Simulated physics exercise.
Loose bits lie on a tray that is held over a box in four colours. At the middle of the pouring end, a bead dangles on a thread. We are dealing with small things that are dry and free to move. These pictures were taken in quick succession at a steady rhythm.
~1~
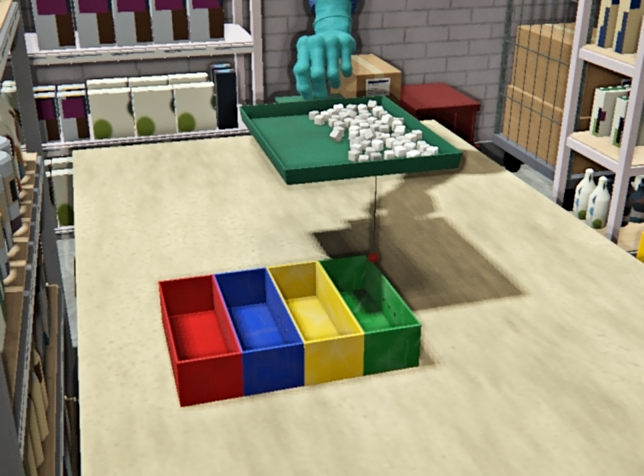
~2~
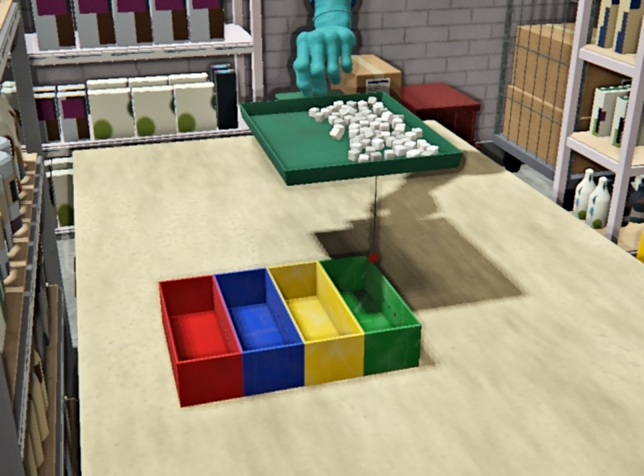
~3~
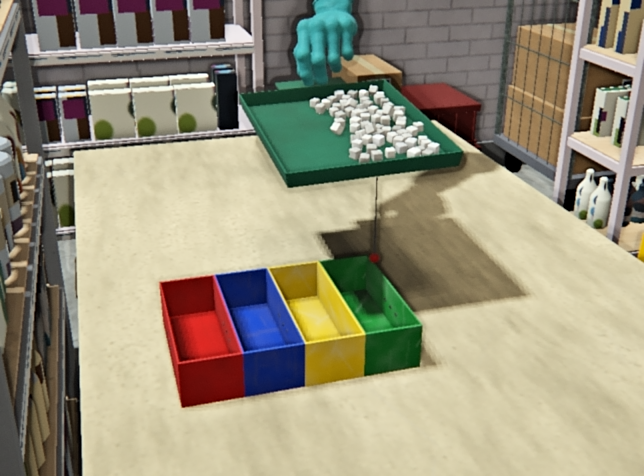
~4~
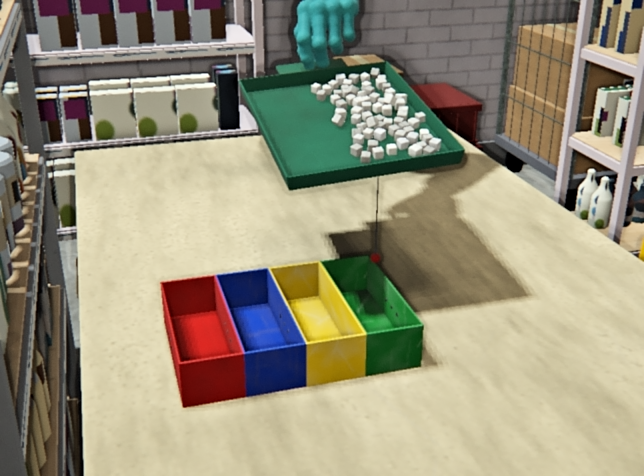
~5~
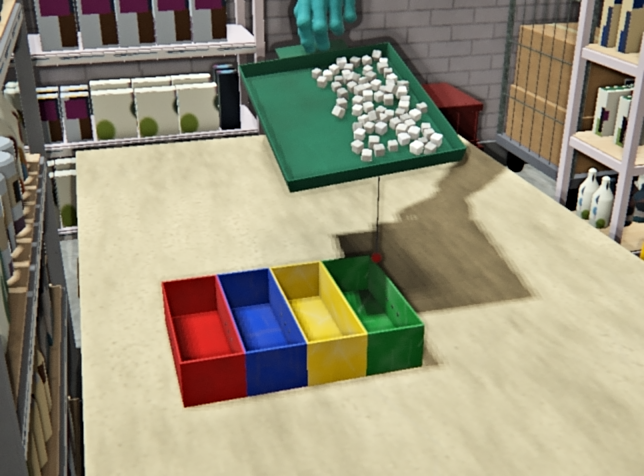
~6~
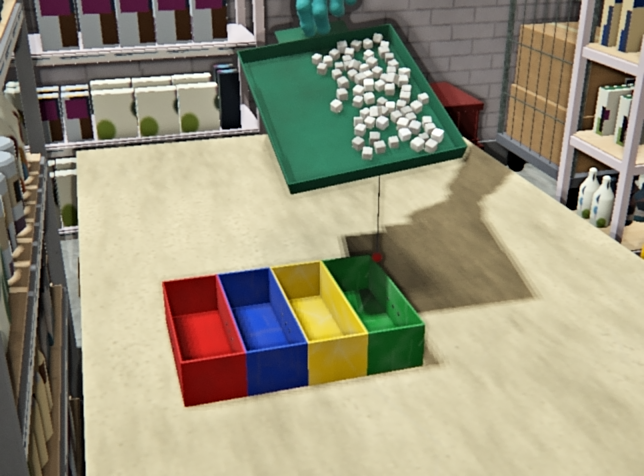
A green tray scattered with small white cubes tilts above a pale tabletop, seen from a raised angle in a storeroom with stocked shelves and a grey brick wall. Below it sits an open box with red, blue, yellow and green compartments from left to right, beneath a small red bead on a thread. A teal hand withdraws upward behind the tray as its far side rises and its near left corner dips slightly.
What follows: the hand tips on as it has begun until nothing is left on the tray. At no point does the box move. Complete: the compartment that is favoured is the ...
... Yellow one.
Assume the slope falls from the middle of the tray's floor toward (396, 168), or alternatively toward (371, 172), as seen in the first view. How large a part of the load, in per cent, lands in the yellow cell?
Around 0 per cent first, around 20 per cent next.
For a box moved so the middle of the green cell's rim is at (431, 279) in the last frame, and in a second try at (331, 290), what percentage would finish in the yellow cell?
First 30 per cent, second 20 per cent.
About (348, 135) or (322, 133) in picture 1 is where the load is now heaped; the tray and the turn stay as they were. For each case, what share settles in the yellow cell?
You'd get 40 % the first time and 60 % the second.
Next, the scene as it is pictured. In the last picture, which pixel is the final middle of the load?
About (341, 336).
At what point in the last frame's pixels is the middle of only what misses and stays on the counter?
Check roughly (455, 350) and you'll find the middle.
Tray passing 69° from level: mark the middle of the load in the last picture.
I'd put it at about (354, 154).
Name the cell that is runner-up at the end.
Ranked second: The green cell.
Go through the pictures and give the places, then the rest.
The first frame shows corners of the pouring end at (287, 168) and (459, 152), level; middle of the load at (375, 129), sugar cubes; bead on its thread at (373, 258); red cell at (211, 375); blue cell at (274, 365); yellow cell at (334, 355); green cell at (392, 346).
The second frame shows corners of the pouring end at (287, 169) and (459, 151), level; middle of the load at (375, 126).
The third frame shows corners of the pouring end at (288, 172) and (460, 150), tipped barely, lowest at the left corner; middle of the load at (376, 119).
The fourth frame shows corners of the pouring end at (289, 175) and (462, 148), tipped a little, lowest at the left corner; middle of the load at (378, 108).
The fifth frame shows corners of the pouring end at (290, 179) and (463, 147), tipped clearly, lowest at the left corner; middle of the load at (379, 97).
The sixth frame shows corners of the pouring end at (291, 182) and (464, 145), tipped clearly, lowest at the left corner; middle of the load at (380, 86); red cell at (214, 375); blue cell at (277, 365); yellow cell at (338, 355); green cell at (396, 345).
Soon, tray tipped steeply; nearly all on the tray; a stray few falling or outside the box.
A while on, tray tipped past a quarter turn; about half on the tray; about a quarter in the yellow cell; a small part in the green cell; a small part in the blue cell; a stray few in the red cell; a small part falling or outside the box.
Towards the end, tray tipped past a quarter turn; about half in the yellow cell; about a third in the green cell; a small part in the blue cell; a stray few in the red cell; about a quarter falling or outside the box.
Finally, tray tipped past a quarter turn; about half in the yellow cell; about a third in the green cell; a small part in the blue cell; a stray few in the red cell; about a quarter outside the box.
